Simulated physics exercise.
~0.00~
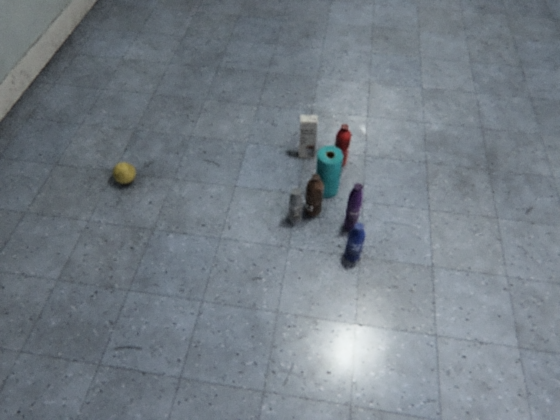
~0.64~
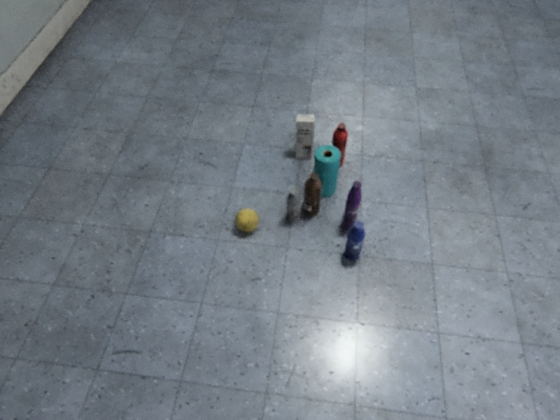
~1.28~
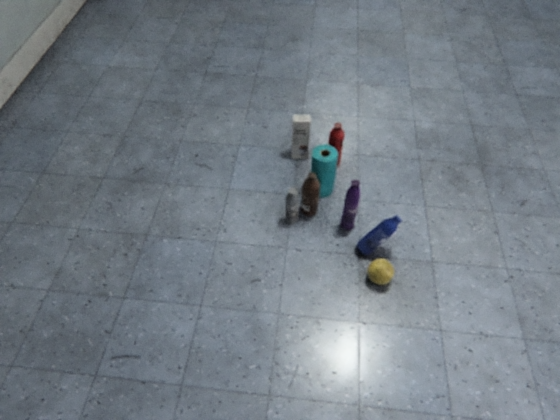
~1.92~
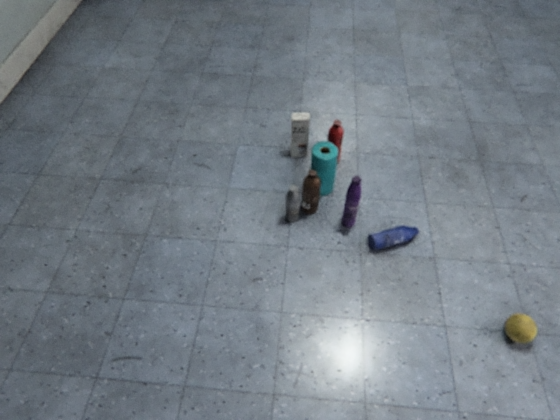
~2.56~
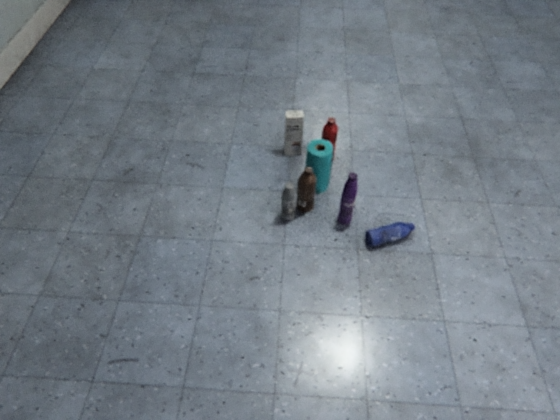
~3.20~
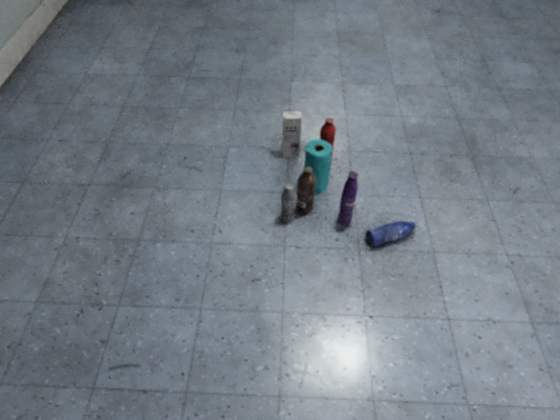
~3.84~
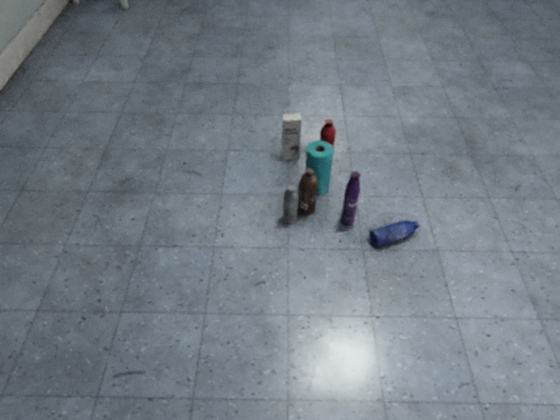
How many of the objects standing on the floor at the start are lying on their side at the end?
Just one is lying on its side, the blue bottle, while the others are still upright.
